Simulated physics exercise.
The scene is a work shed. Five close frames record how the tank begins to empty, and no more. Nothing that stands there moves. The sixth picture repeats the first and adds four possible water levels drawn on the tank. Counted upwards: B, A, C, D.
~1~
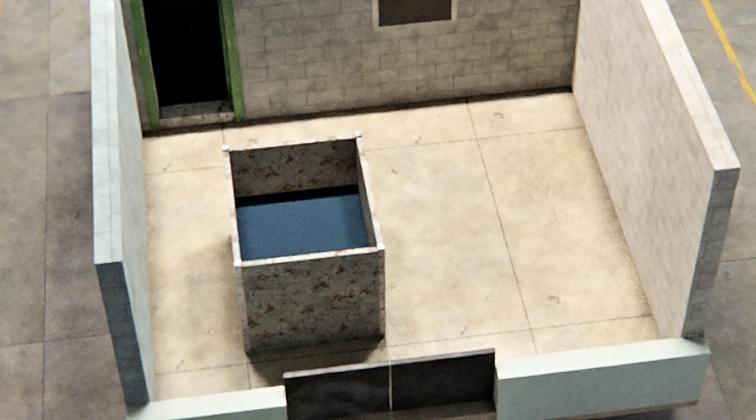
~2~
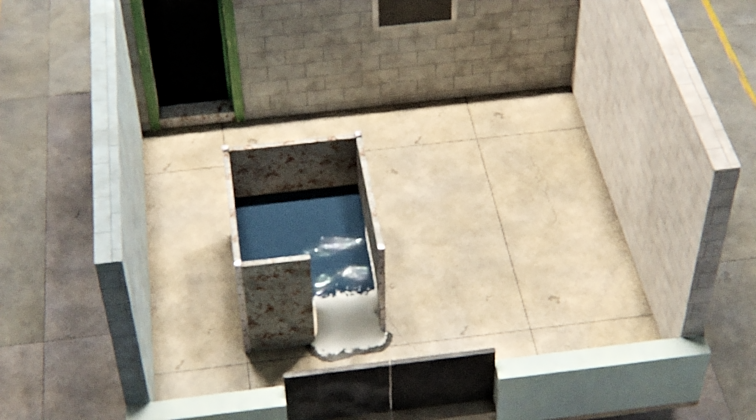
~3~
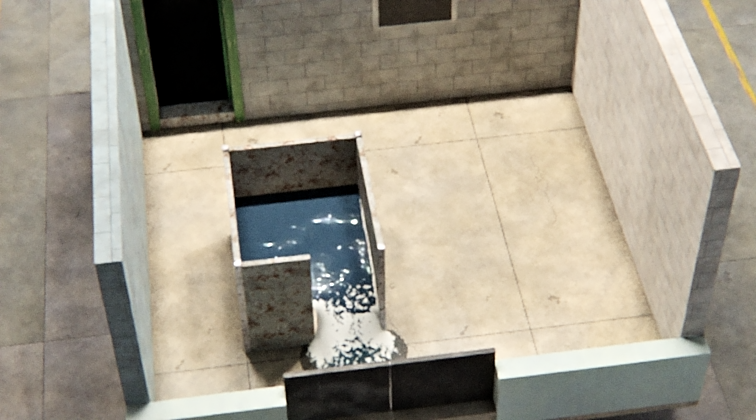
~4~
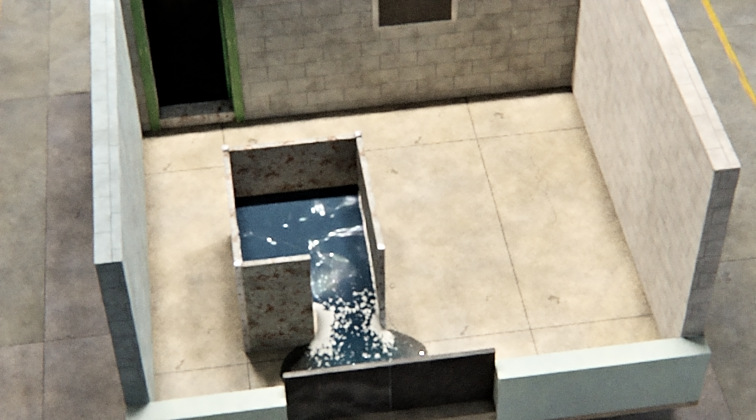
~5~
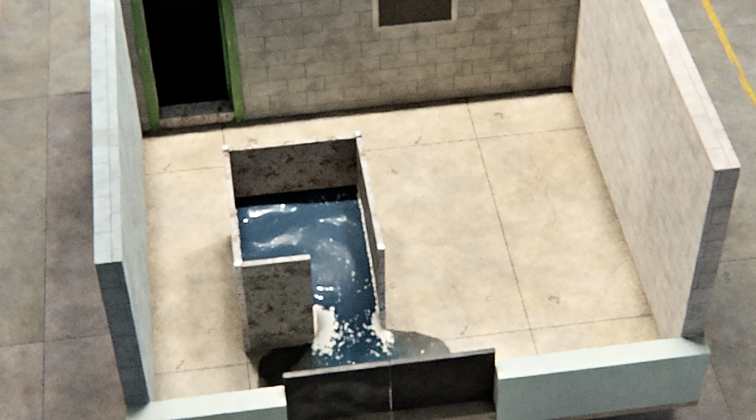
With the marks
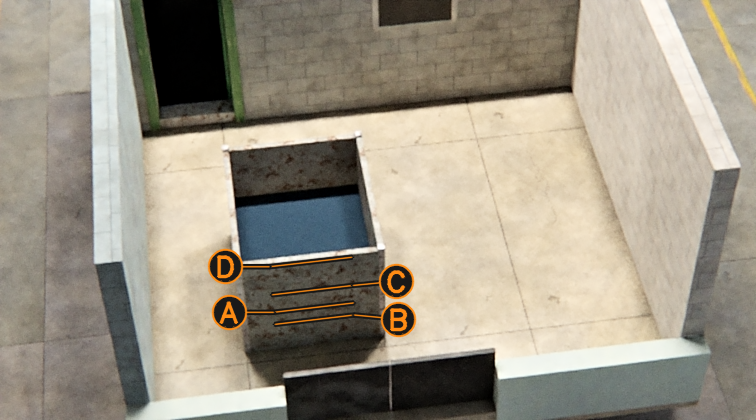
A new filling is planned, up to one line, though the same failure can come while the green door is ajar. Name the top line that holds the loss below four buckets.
Take C.
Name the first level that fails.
That is level D.
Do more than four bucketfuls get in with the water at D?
Yes.
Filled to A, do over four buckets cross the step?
No, that is safe.
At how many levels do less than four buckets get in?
Three of them.
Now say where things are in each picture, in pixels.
Water in the tank at rest, its middle at (304, 244); foot of the green doorway at (198, 125); shut gate at (390, 370), in the first frame.
In the second frame, 1 % of the ground under water, visible out to (384, 340).
In the third frame, 3 % of the ground under water, visible out to (383, 329).
In the fourth frame, 5 % of the ground under water, visible out to (390, 337).
In the fifth frame, 8 % of the ground under water, visible out to (293, 347).
In orange, A at (313, 307); B at (314, 319); C at (312, 290); D at (310, 261); from the bottom up B, A, C, D.
If A is chosen, nothing gets over.
If B is chosen, nothing gets over.
If C is chosen, a bucket or two gets in.
If D is chosen, about 15 bucketfuls get in.
